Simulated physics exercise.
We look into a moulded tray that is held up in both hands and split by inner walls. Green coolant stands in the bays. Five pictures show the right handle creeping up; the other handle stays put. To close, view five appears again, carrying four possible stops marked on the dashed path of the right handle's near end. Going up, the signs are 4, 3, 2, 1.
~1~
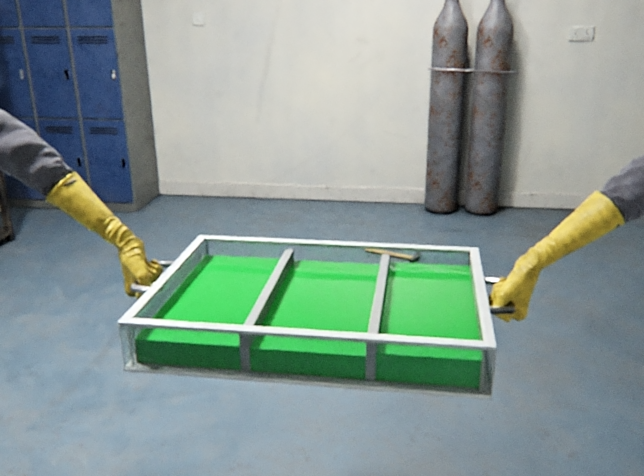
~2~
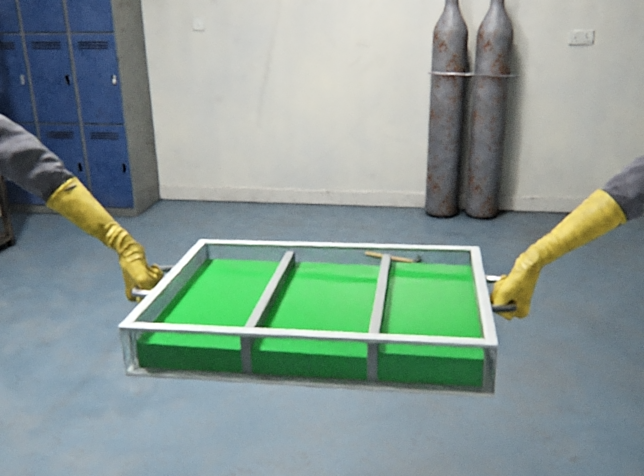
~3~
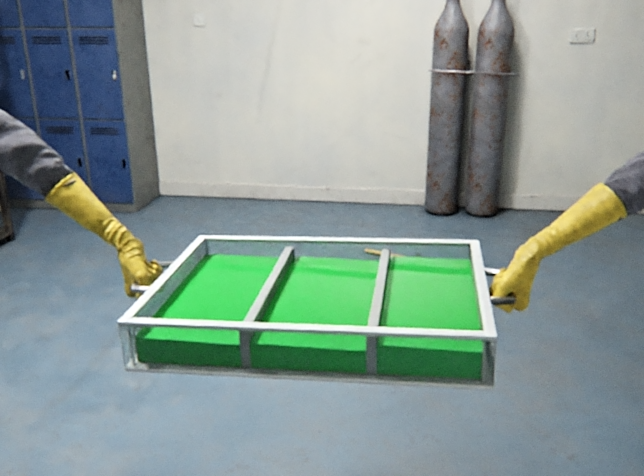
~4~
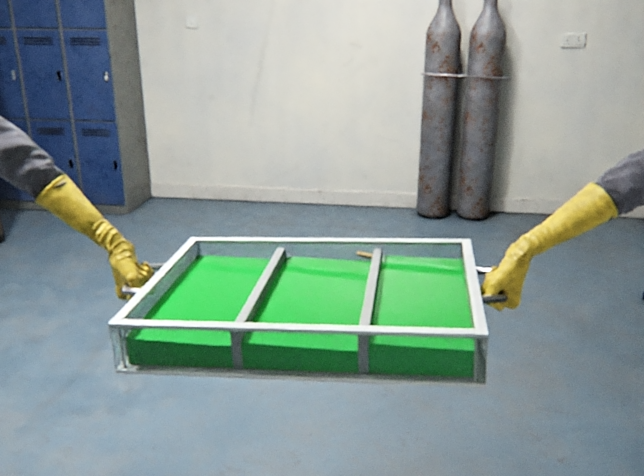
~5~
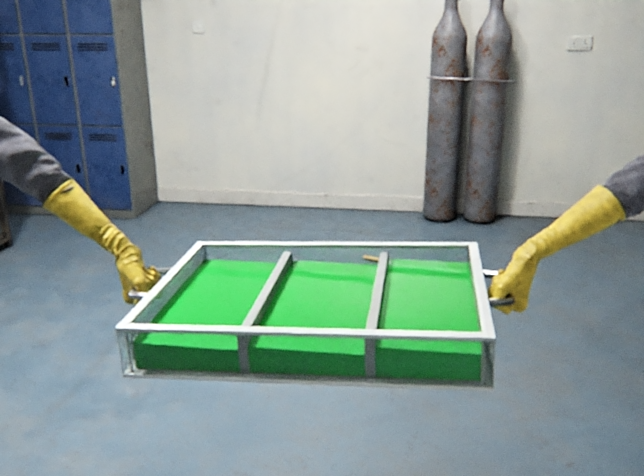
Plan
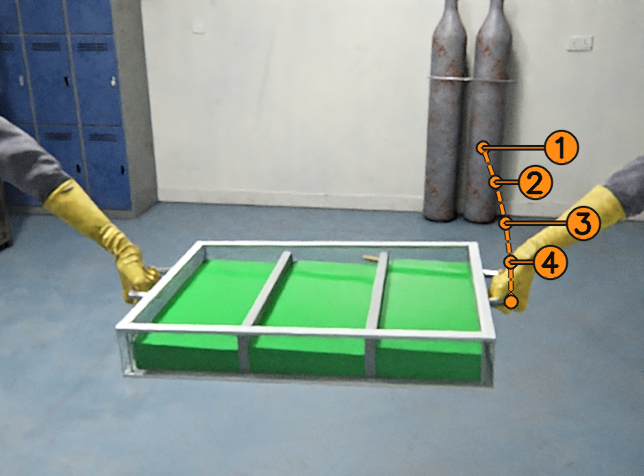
In a room with blue lockers and two grey gas cylinders against a pale wall, yellow-gloved hands hold a clear-sided tray of green liquid, split into three bays, by its end handles. The tray starts level, then tips very slightly down to the left, the liquid staying within its bays.
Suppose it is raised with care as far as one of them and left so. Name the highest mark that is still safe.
Go for 3.
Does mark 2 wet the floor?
Yes, that goes wrong.
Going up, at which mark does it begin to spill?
The answer is 2.
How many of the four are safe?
Two.
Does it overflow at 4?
No.
In orange, 1 at (483, 147); 2 at (495, 182); 3 at (505, 223); 4 at (510, 262).
Choosing 1, about 28 % goes over the rim.
Choosing 2, about 11 % goes over the rim.
Choosing 3, nothing spills; the middle bay holds the most.
Choosing 4, nothing spills; the middle bay holds the most.
